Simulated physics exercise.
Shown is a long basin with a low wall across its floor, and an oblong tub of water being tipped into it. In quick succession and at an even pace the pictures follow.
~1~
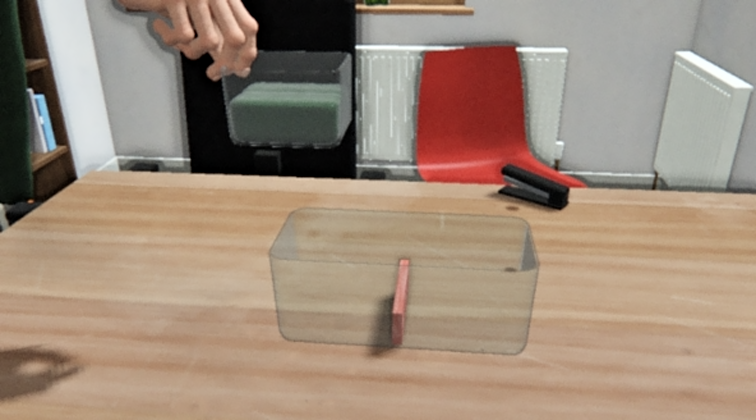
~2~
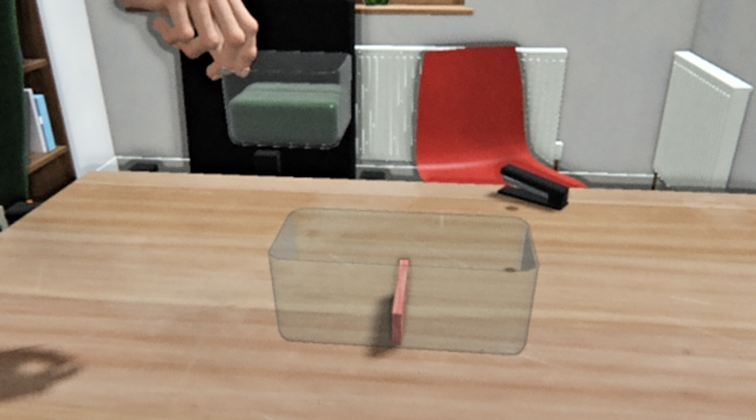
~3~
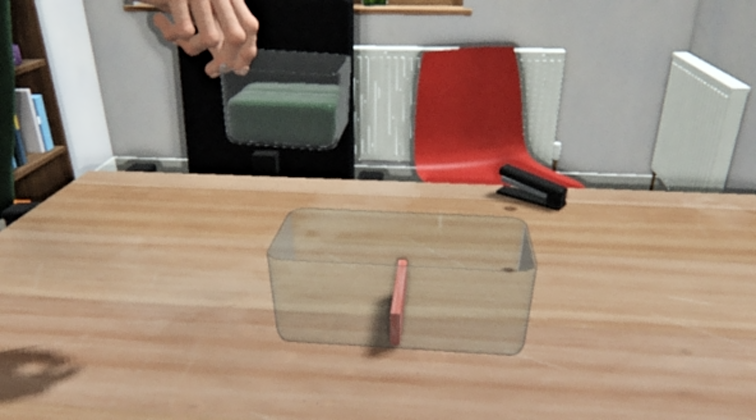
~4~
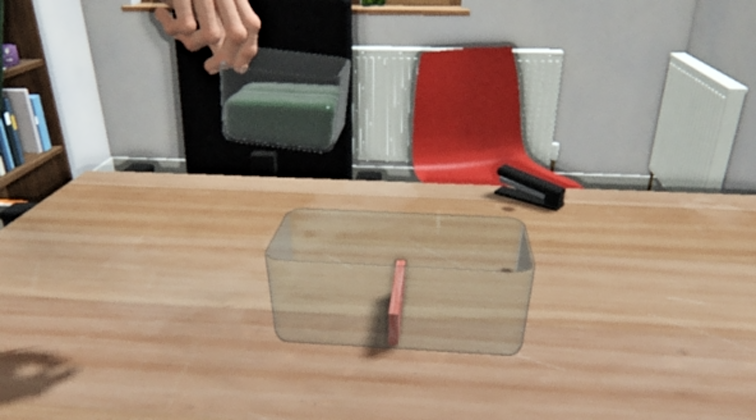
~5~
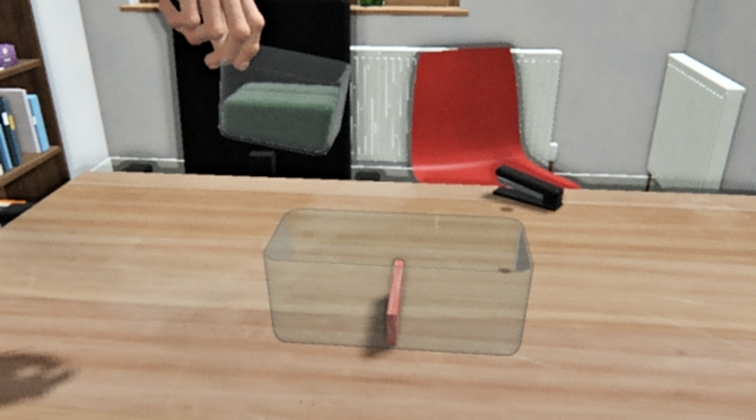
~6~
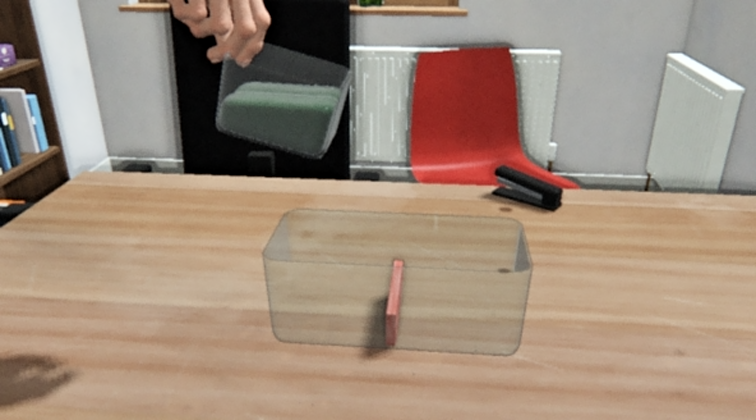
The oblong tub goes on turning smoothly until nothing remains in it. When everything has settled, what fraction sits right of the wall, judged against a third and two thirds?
It settles with between one third and two thirds on the right.
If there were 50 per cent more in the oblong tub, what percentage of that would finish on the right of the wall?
About 70 in a hundred.
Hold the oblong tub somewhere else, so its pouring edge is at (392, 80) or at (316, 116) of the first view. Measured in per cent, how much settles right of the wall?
It works out to around 95 % and then around 5 %.
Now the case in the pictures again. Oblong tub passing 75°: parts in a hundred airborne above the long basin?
35 in a hundred.
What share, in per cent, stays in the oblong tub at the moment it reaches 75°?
Around 65 in a hundred has not poured out yet.
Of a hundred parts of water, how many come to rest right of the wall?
I'd say close to 50 per cent.
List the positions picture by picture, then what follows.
The first frame shows tilt 0°; pouring edge (345, 64); surface from (241, 92) to (345, 94); the long basin's rim runs from (281, 233) to (533, 244); the wall's top is at (401, 286).
The second frame shows tilt 1°; pouring edge (345, 65); surface from (241, 91) to (344, 94).
The third frame shows tilt 3°; pouring edge (344, 67); surface from (239, 92) to (343, 94).
The fourth frame shows tilt 6°; pouring edge (344, 71); surface from (237, 91) to (341, 95).
The fifth frame shows tilt 10°; pouring edge (345, 76); surface from (235, 92) to (340, 96).
The sixth frame shows tilt 15°; pouring edge (346, 82); surface from (233, 92) to (340, 97).
A moment on, the oblong tub is tipped on its side and 63 per cent is still to pour, 3 is left of the wall and 0 right of it.
Next, the oblong tub is tipped right over and 12 per cent is still to pour, 22 is left of the wall and 49 right of it.
Then the oblong tub is tipped right over and 0 per cent is still to pour, 48 is left of the wall and 49 right of it.
Later the oblong tub is tipped right over and 0 per cent is still to pour, 49 is left of the wall and 50 right of it.
At rest 49 per cent lies left of the wall, 50 right of it and 1 outside.
